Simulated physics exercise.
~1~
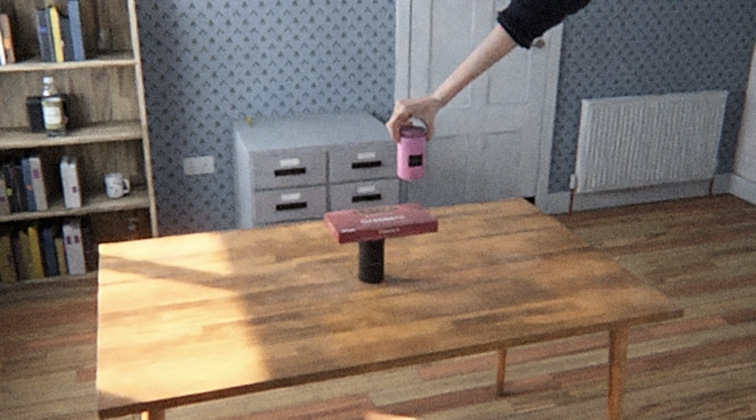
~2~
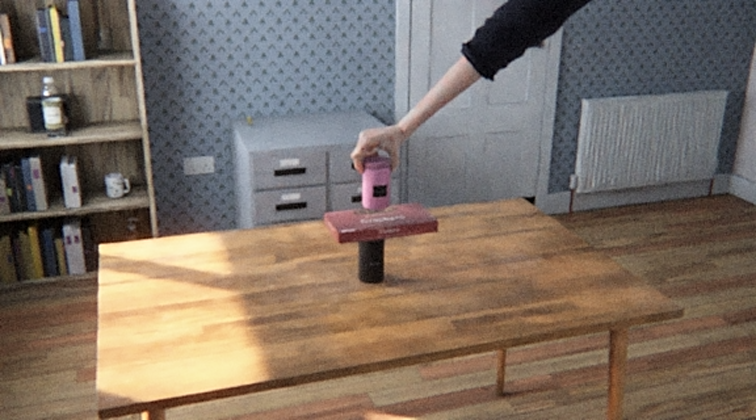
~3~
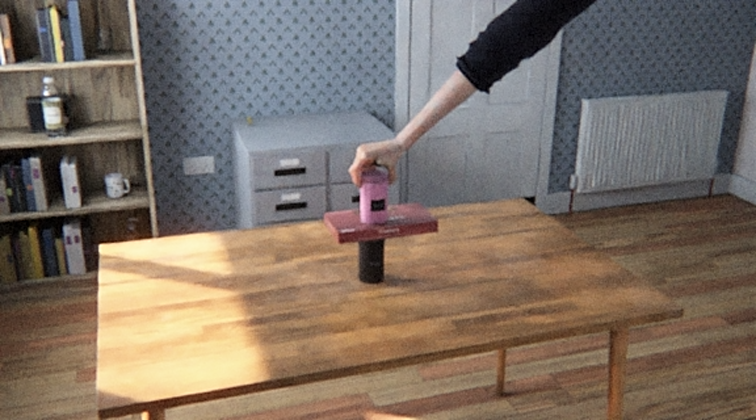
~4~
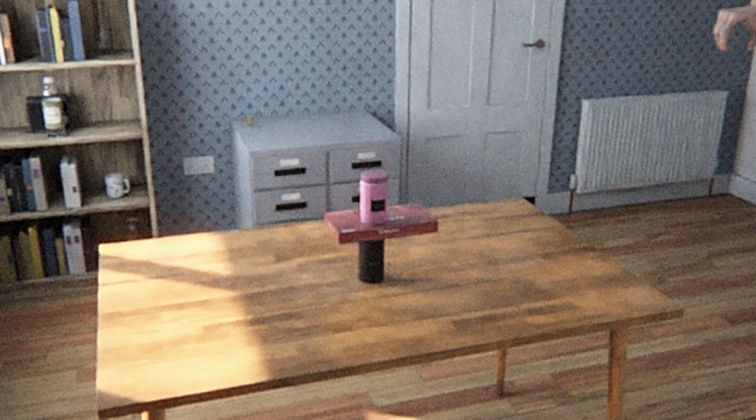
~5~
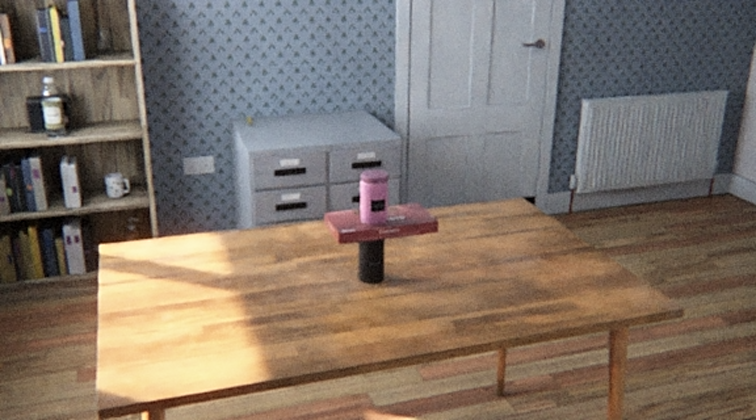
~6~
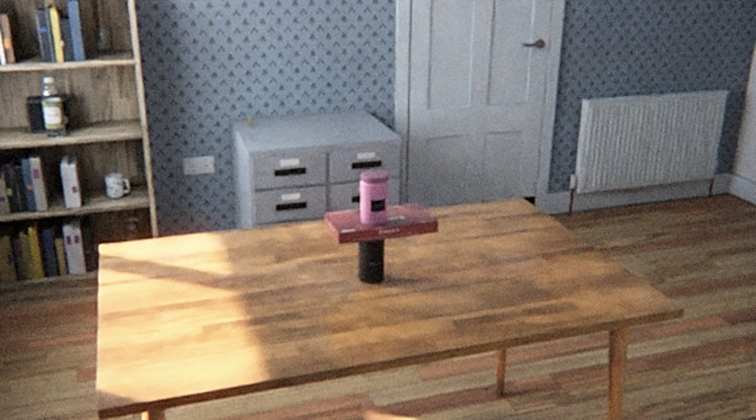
A flat red packet balances on an upright black jar on a wooden table, while a hand holds a pink jar above and slightly to the right. The fixed view looks slightly down across a sunlit room, with a bookcase at left, grey drawers and a door behind, and a white radiator at right. The dark-sleeved arm moves the pink jar left and down, then sets it upright on the packet. The hand lets go and withdraws to the right, out of view. Nothing falls, and all three objects remain stacked and still.
